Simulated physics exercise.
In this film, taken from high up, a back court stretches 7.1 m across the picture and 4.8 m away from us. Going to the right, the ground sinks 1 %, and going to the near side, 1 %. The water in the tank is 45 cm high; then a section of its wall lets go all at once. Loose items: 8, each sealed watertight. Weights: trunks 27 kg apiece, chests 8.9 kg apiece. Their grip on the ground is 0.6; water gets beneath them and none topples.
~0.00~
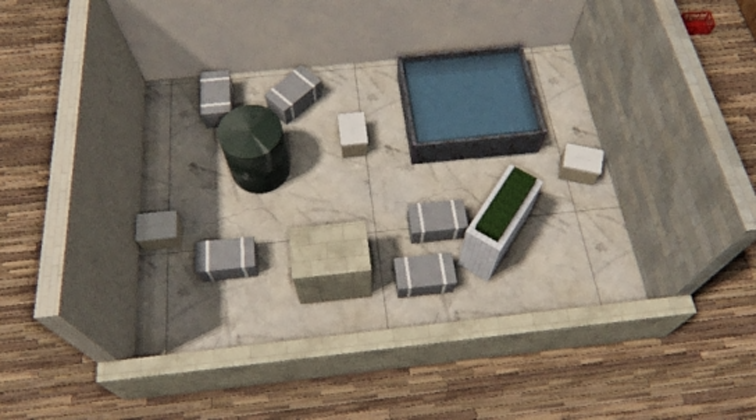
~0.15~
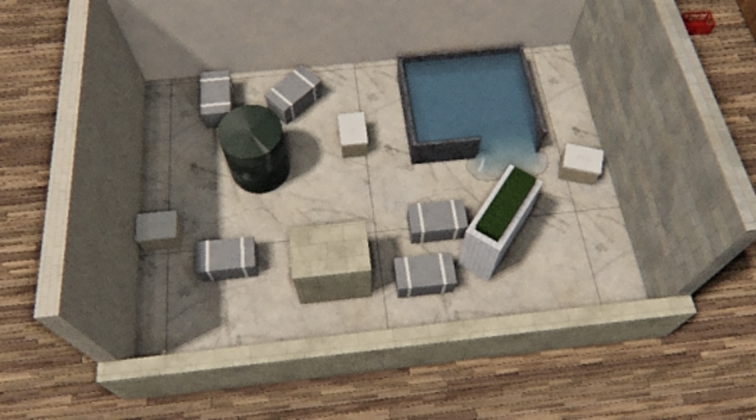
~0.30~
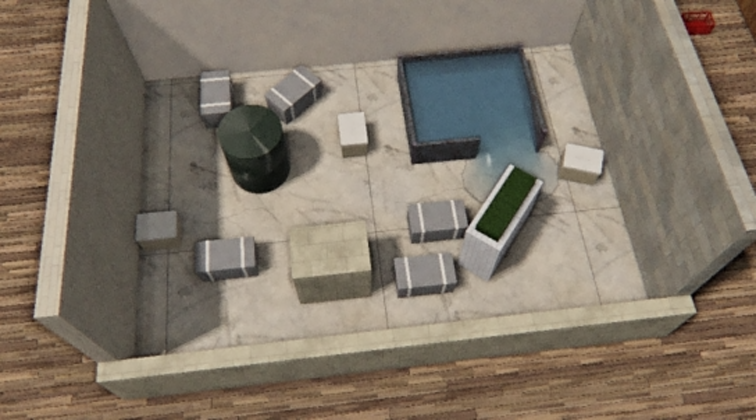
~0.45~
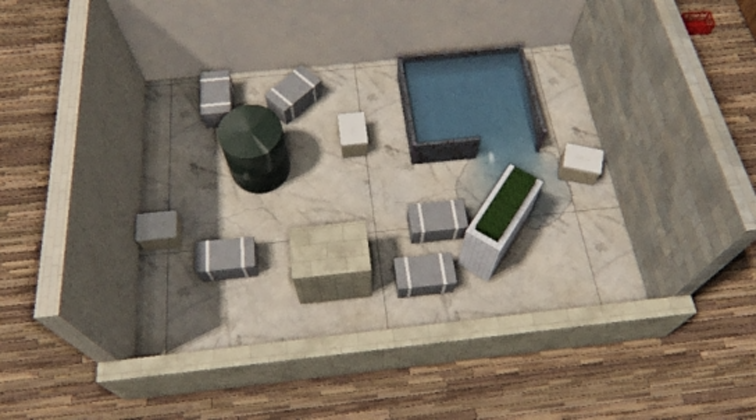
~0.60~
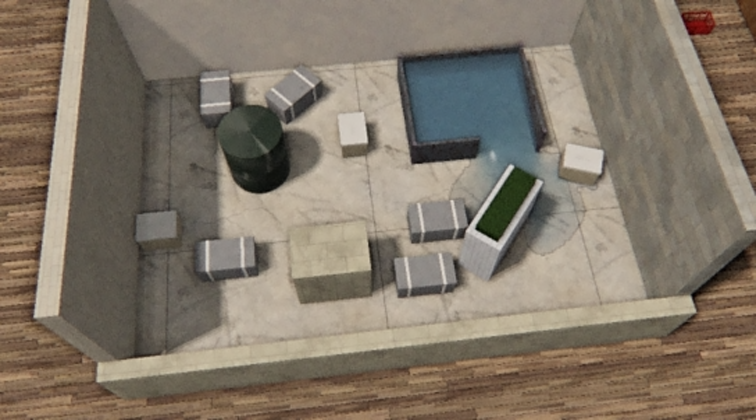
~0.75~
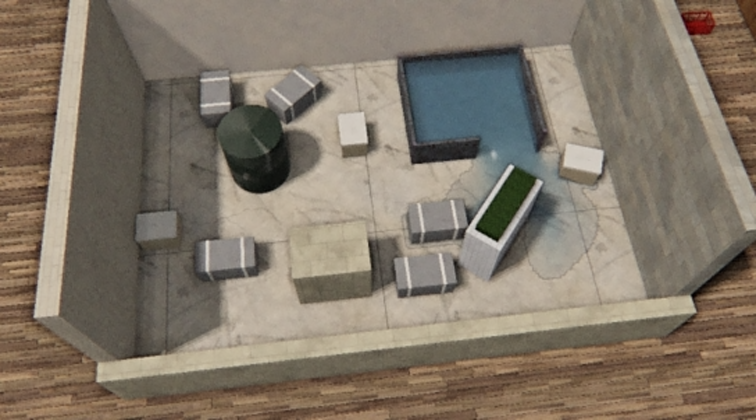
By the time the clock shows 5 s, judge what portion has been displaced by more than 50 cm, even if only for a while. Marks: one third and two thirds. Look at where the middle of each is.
Fails to reach a third.
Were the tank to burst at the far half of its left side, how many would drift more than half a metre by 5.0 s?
Then 4 of them would.
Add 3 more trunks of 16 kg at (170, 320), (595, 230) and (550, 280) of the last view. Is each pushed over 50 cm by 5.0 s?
The first comes out within the limit, the second beyond the limit, the third beyond the limit.
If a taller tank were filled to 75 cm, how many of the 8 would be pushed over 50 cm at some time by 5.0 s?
That would give 3.
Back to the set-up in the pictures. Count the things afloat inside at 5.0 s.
By my count, 1.
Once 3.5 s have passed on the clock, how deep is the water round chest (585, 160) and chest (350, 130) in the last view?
Depth approx. 4 cm / 2 cm.
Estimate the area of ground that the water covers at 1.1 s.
Some 7.0 m2 of it.
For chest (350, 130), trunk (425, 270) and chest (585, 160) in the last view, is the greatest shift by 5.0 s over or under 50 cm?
One by one: Below the line; below the line; above the line.
After 1.1 s 0 of 8 are over 50 cm from their spots; 0 afloat.
After 2.2 s 0 of 8 are over 50 cm from their spots; 0 afloat.
After 3.5 s 0 of 8 are over 50 cm from their spots; 0 afloat.
After 5.0 s 1 of 8 are over 50 cm from their spots, and 1 have been at some point; 1 afloat.
